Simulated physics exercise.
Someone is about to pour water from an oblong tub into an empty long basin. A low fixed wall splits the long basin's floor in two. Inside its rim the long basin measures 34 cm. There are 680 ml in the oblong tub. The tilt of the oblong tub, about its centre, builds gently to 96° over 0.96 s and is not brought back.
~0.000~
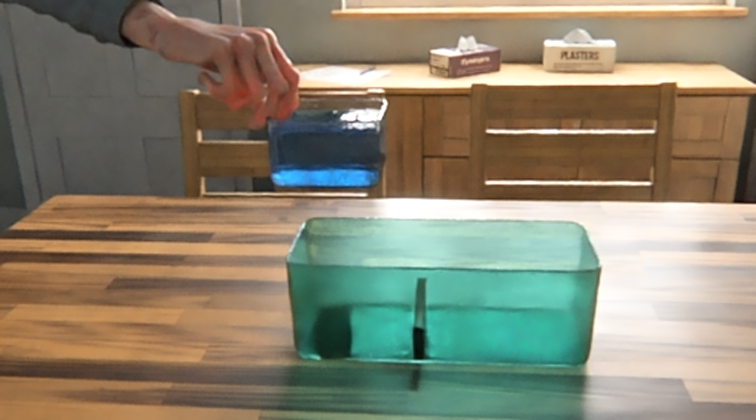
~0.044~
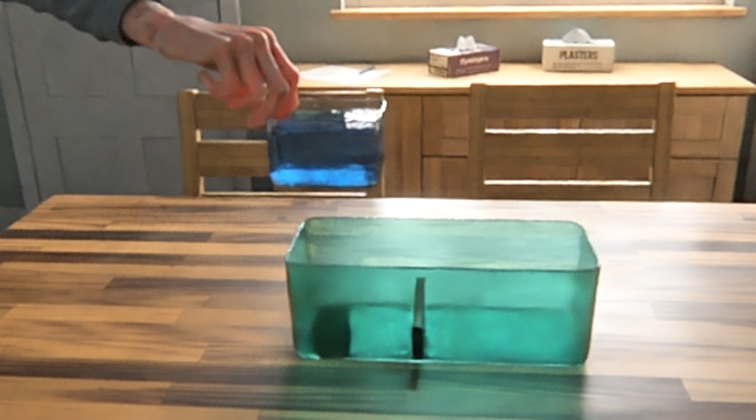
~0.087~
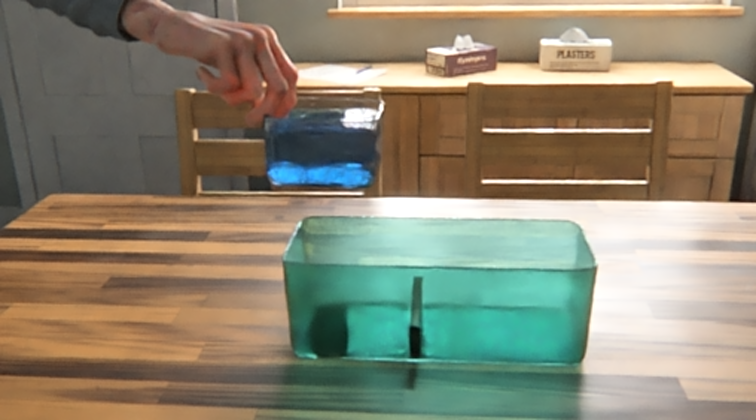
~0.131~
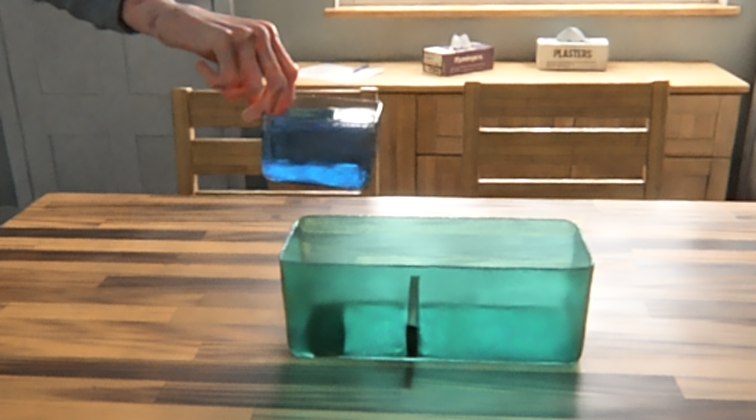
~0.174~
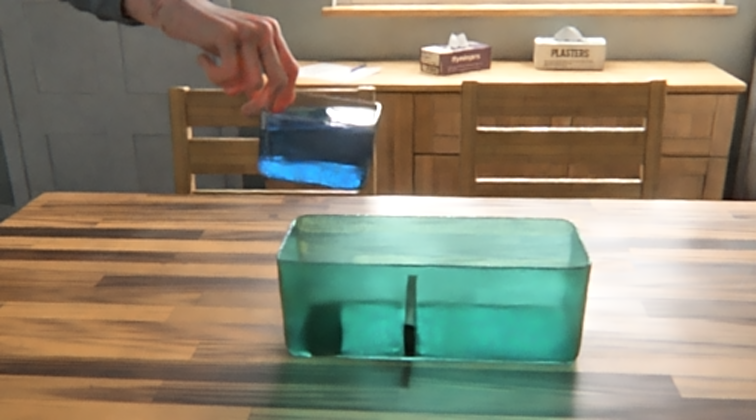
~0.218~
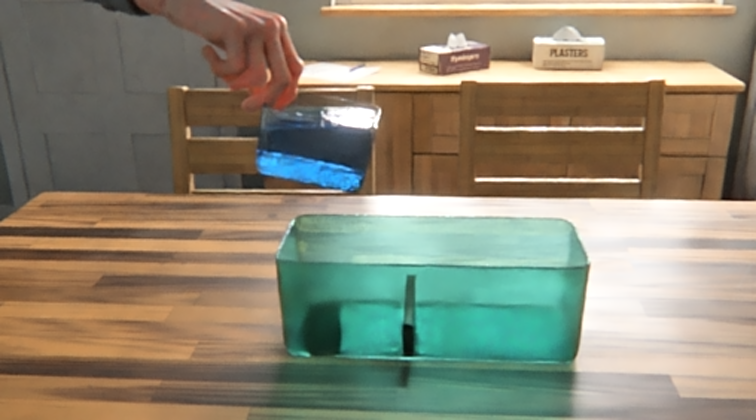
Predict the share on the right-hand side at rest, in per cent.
The far part has some 76 per cent.
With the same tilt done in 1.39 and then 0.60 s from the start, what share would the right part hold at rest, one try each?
First 75, then 75 per cent.
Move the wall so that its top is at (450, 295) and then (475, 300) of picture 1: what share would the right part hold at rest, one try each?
In turn about 50 and 5 per cent.
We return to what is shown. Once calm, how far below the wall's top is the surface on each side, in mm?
Some 32 mm on the left and 20 mm on the right.
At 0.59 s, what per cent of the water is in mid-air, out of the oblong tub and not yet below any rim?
Some 28 per cent.
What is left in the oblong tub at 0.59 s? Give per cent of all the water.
Near 60 in a hundred.
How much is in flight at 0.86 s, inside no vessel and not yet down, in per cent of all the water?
Near 8 in a hundred.
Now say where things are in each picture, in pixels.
In the first picture, it leans 0°; its right rim is at (382, 112); the water meets the walls at (278, 120) and (382, 120); the long basin's rim runs from (296, 241) to (593, 246); the wall's top is at (420, 301).
In the second picture, it leans 1°; its right rim is at (382, 112); the water meets the walls at (278, 119) and (381, 120).
In the third picture, it leans 2°; its right rim is at (380, 113); the water meets the walls at (275, 117) and (378, 119).
In the fourth picture, it leans 4°; its right rim is at (378, 114); the water meets the walls at (272, 116) and (376, 118).
In the fifth picture, it leans 8°; its right rim is at (377, 116); the water meets the walls at (271, 116) and (375, 118).
In the sixth picture, it leans 12°; its right rim is at (377, 120); the water meets the walls at (271, 115) and (375, 119).
By 0.59 s the tilt is 65° and 59 per cent is still to pour, 1 is left of the wall and 11 right of it.
By 0.86 s the tilt is 94° and 15 per cent is still to pour, 7 is left of the wall and 71 right of it.
By 1.15 s the tilt is 96° and 3 per cent is still to pour, 19 is left of the wall and 75 right of it.
By 1.46 s the tilt is 96° and 1 per cent is still to pour, 23 is left of the wall and 75 right of it.
At rest 24 per cent lies left of the wall, 76 right of it and 1 outside.
